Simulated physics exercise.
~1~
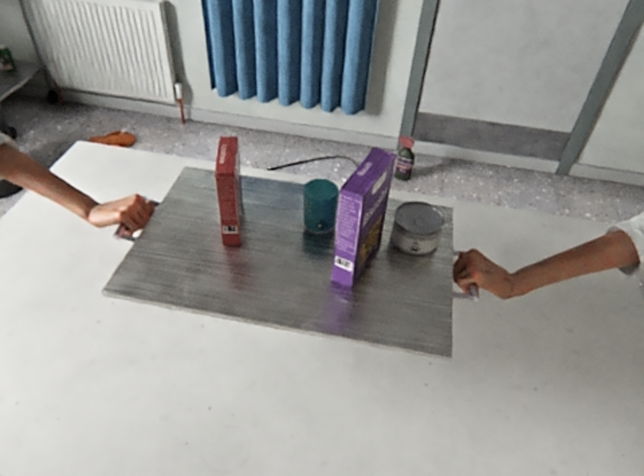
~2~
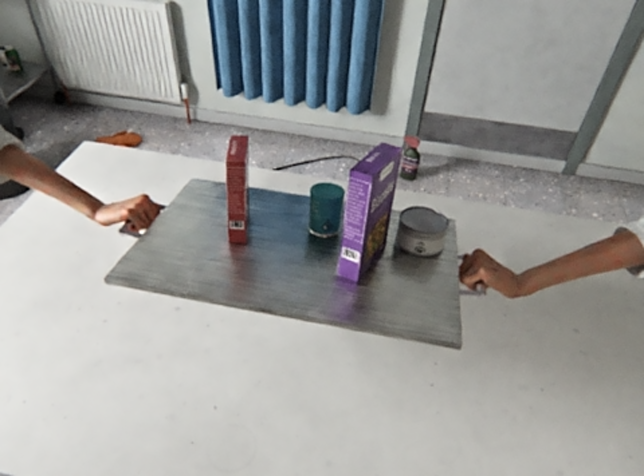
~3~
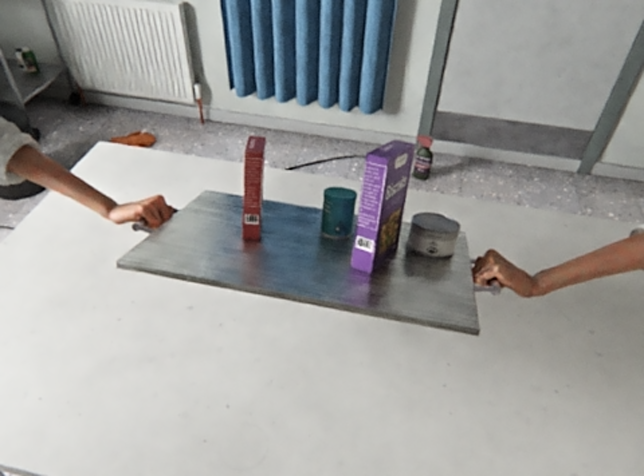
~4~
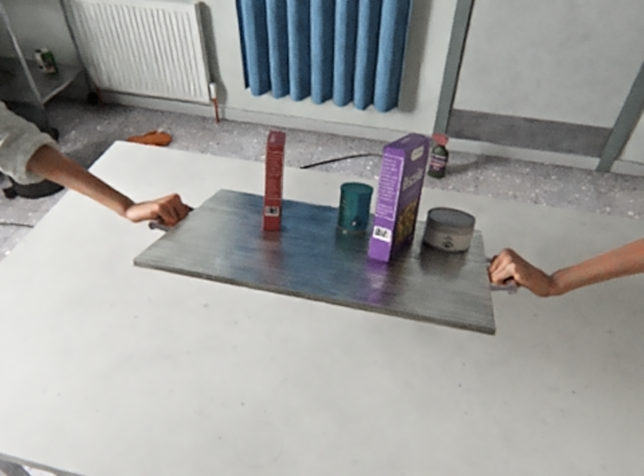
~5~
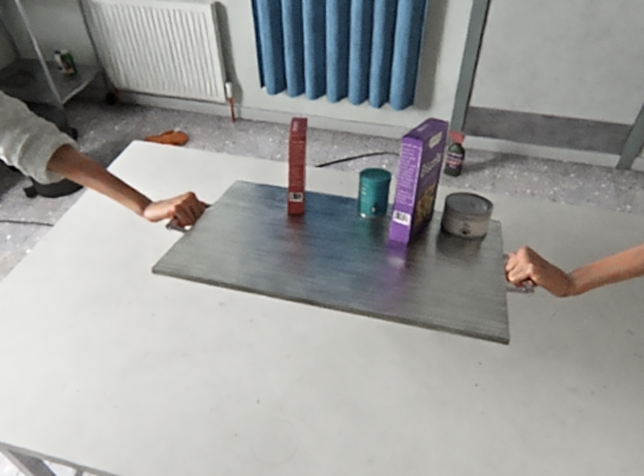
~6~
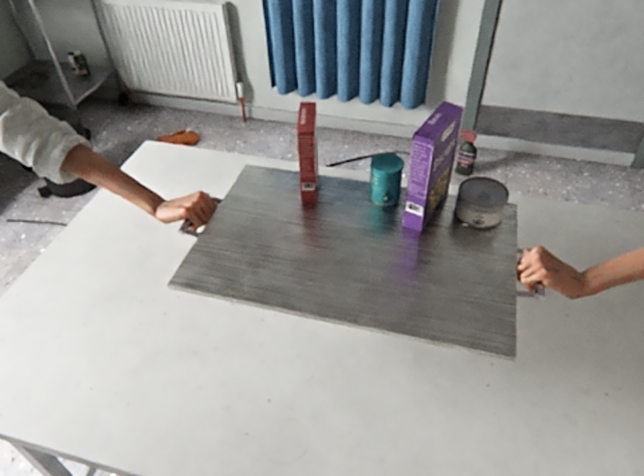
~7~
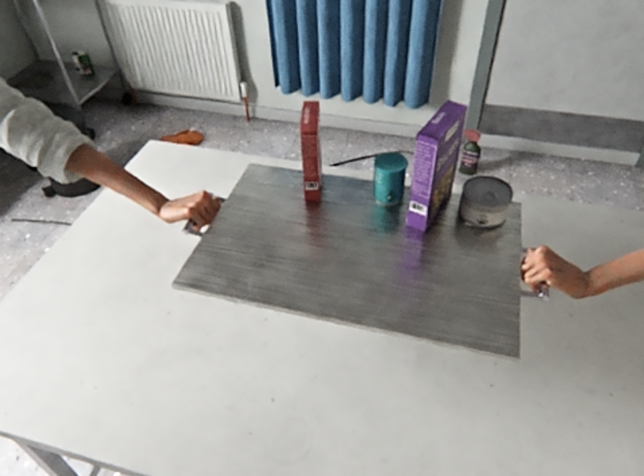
The clip shows two hands holding a flat grey tray carrying a red packet, a turquoise tin, a purple packet and a round tub. The tray tips far edge down, then levels again, and the items slide toward its far edge, ending there still upright.
